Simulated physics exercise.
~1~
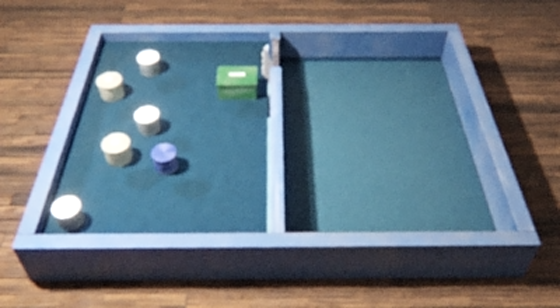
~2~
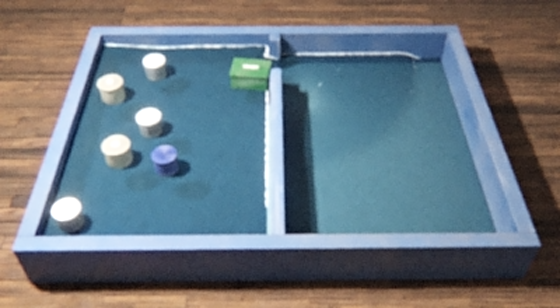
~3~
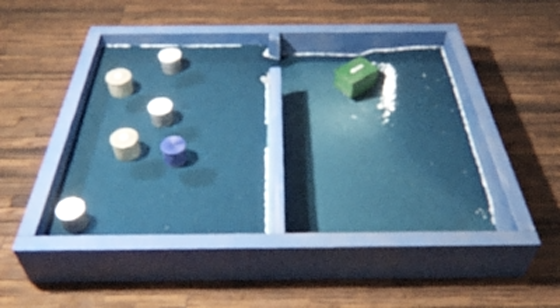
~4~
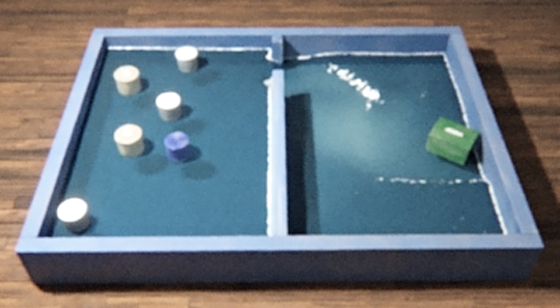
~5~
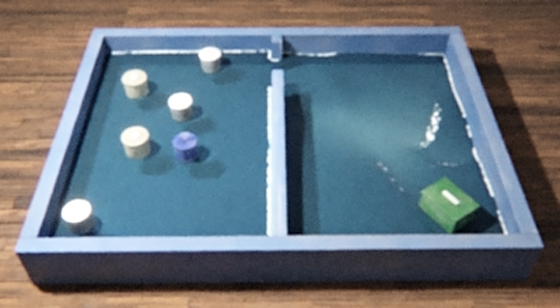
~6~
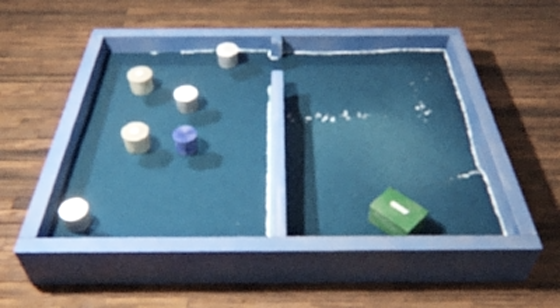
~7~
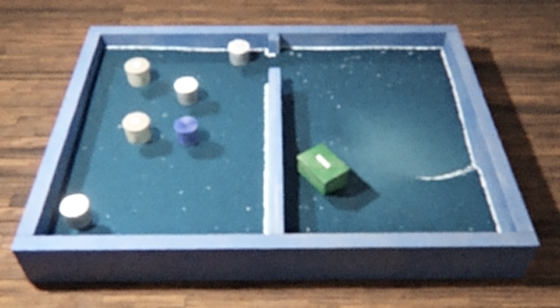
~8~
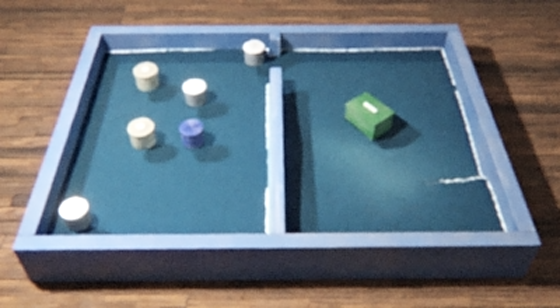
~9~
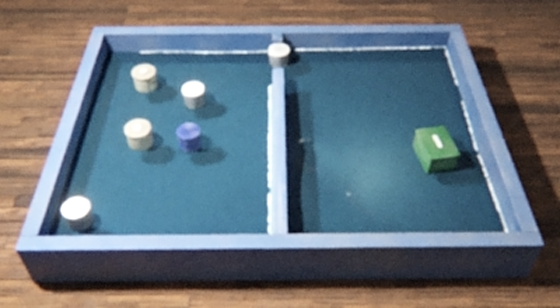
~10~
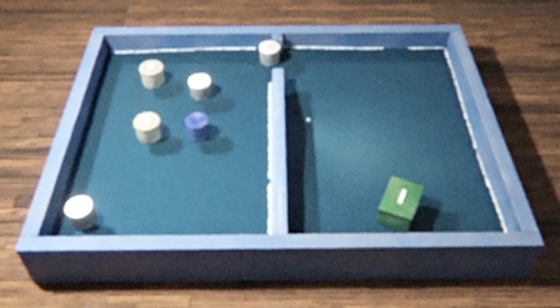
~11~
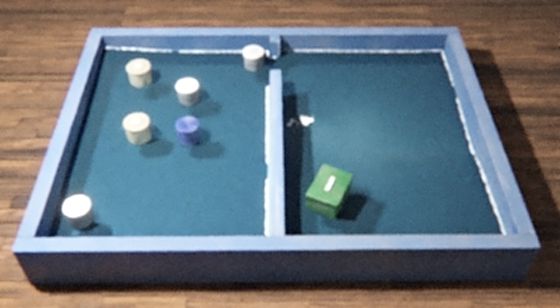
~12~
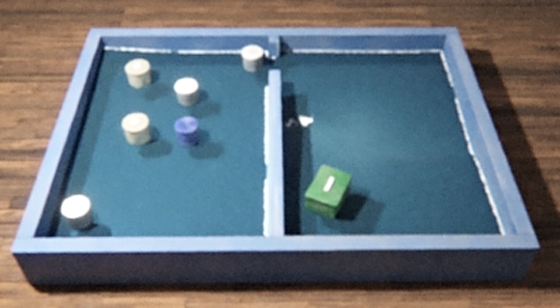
In this clip, a green block floats through a gap in the wall dividing a shallow blue tank, then circles the right side and comes to rest near the lower middle, while white tubs and a blue one drift slightly and stay left, one white tub stopping by the gap.
